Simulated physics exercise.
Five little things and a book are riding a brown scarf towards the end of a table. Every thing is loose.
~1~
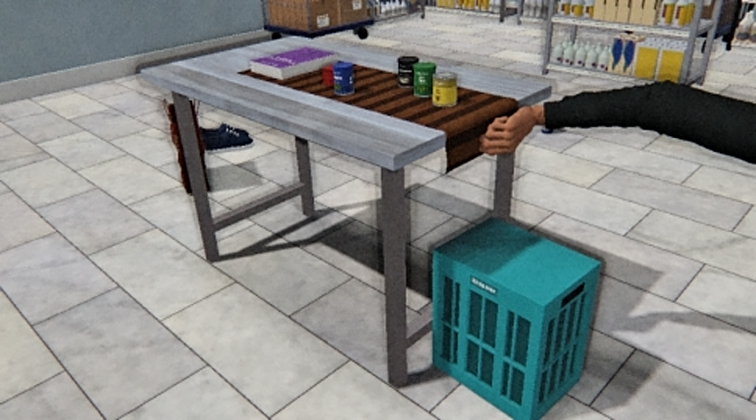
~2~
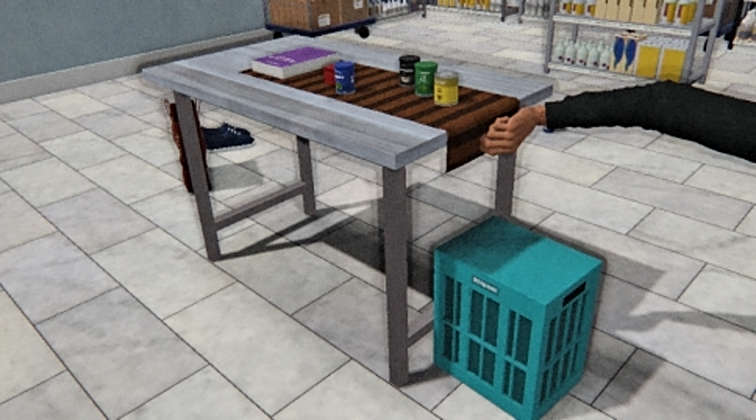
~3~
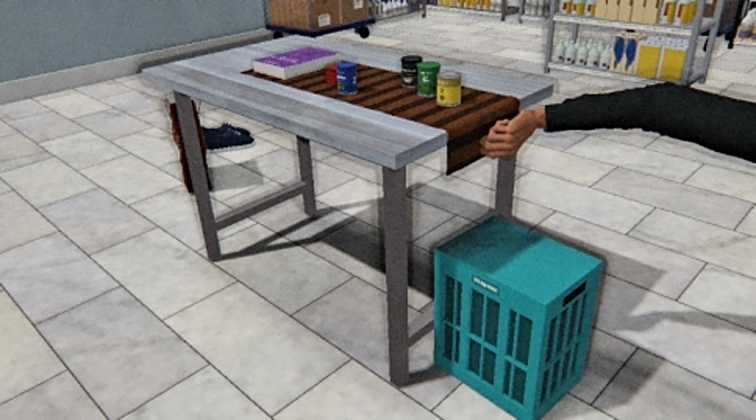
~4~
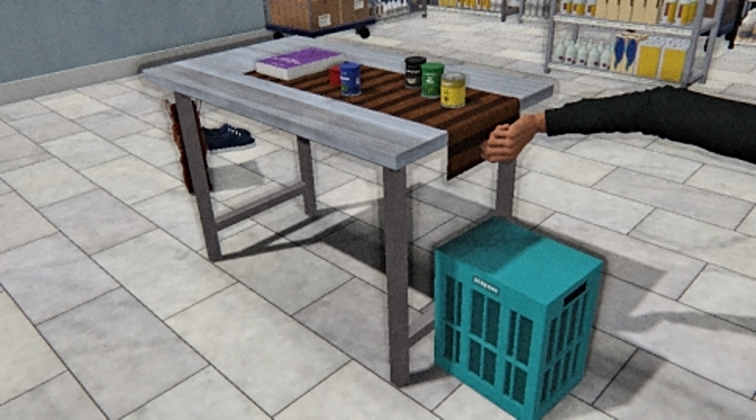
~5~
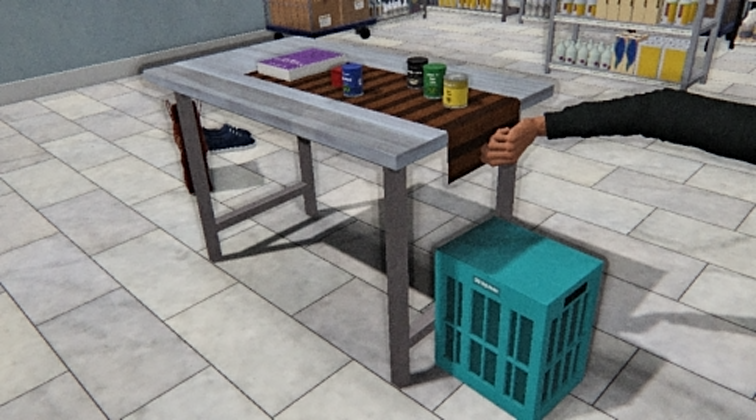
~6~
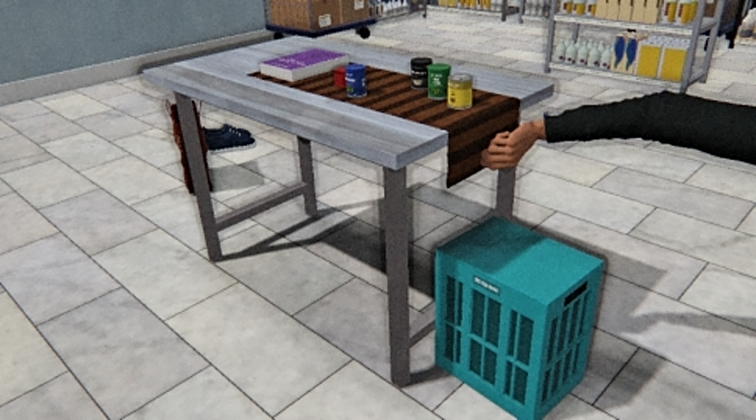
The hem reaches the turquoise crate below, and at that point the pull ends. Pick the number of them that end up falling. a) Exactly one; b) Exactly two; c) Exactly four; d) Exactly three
b, exactly two.
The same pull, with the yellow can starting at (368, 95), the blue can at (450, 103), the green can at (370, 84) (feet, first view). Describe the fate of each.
The yellow can stays on, the blue can falls, the green can holds on.
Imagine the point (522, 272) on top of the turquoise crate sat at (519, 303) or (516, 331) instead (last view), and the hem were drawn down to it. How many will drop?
The tally is 3 and 4.
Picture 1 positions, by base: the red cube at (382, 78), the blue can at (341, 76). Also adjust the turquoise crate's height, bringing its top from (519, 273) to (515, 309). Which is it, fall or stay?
The red cube ends up still on top and the blue can ends up still on top.
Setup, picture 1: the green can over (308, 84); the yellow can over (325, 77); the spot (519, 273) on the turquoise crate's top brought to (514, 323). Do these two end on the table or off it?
The green can stays aboard, and the yellow can stays aboard.
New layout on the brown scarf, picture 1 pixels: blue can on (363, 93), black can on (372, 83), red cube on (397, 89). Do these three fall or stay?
Here's the result: The blue can remains in place, the black can remains in place and the red cube remains in place.
Soon after, hem near (483, 192); all still up.
Then, hem near (483, 220); yellow can gone.
Further on, hem on the crate; yellow can and green can gone.
At rest, hem on the crate; yellow can and green can gone. Over the edge go two.
